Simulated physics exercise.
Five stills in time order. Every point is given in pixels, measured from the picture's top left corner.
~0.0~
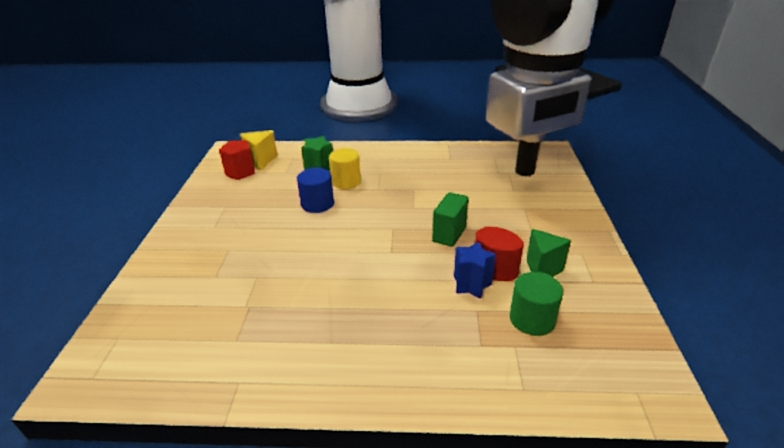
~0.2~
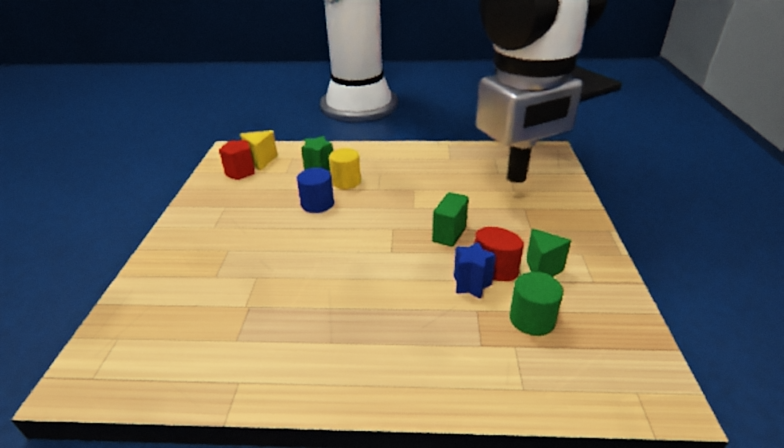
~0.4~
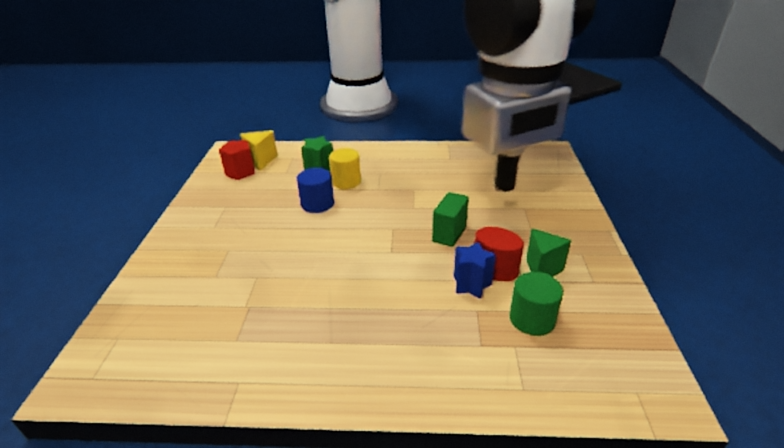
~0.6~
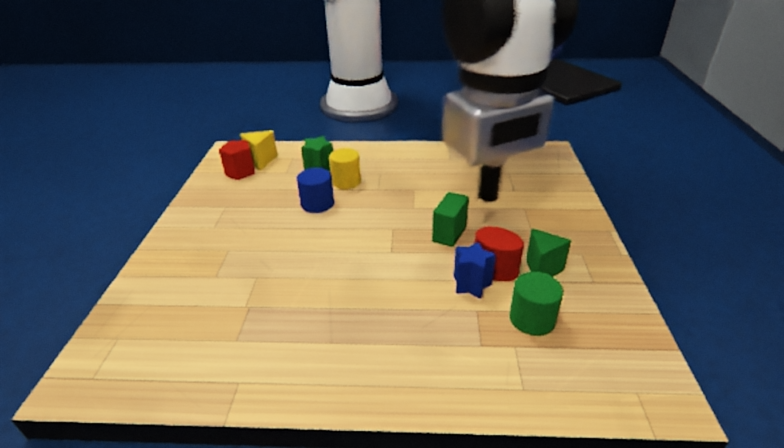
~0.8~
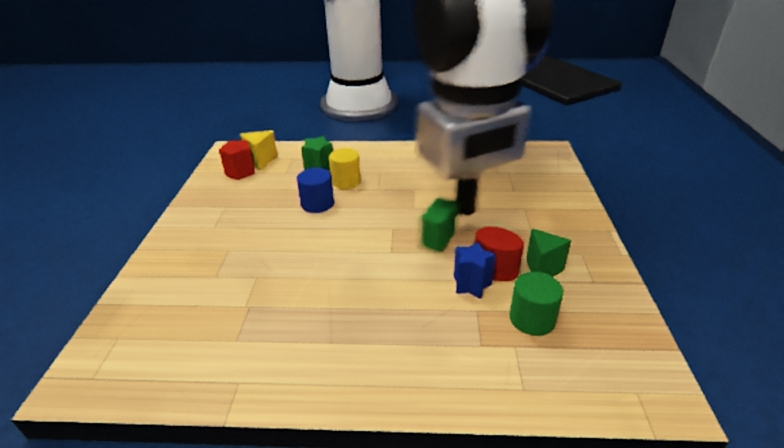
On a wooden board, a robot arm's dark rod moves left and nearer, nudging a green oblong block slightly left.
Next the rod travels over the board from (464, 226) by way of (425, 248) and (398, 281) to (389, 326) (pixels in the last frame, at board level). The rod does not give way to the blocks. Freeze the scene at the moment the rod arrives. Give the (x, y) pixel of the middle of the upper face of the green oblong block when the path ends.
It is going to be at (360, 248).
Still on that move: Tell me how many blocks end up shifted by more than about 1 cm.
I'm going with one.
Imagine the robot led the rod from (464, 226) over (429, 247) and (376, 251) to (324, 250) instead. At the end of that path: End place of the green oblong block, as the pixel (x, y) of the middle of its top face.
At the end it should sit near (312, 240).
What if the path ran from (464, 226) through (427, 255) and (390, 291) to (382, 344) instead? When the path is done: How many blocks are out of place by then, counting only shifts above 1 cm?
That push would leave one block displaced by more than about 1 cm.
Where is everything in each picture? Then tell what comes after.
In the first frame, lower end of the rod at (525, 172), tops of blocks, green oblong block at (451, 203), red elliptical block at (500, 238).
In the second frame, rod at (517, 178), blocks as before.
In the third frame, rod at (505, 187), blocks as before.
In the fourth frame, rod at (488, 197), blocks as before.
In the fifth frame, rod at (465, 210), green oblong block at (440, 209), red elliptical block at (500, 238).
On the path given first. One third of the way, rod at (424, 232); green oblong block at (393, 230).
Two thirds of the way, rod at (397, 264); green oblong block at (360, 247), turned 65° clockwise.
At the end, rod at (388, 309); green oblong block at (360, 248), turned 75° clockwise; red elliptical block not moved.
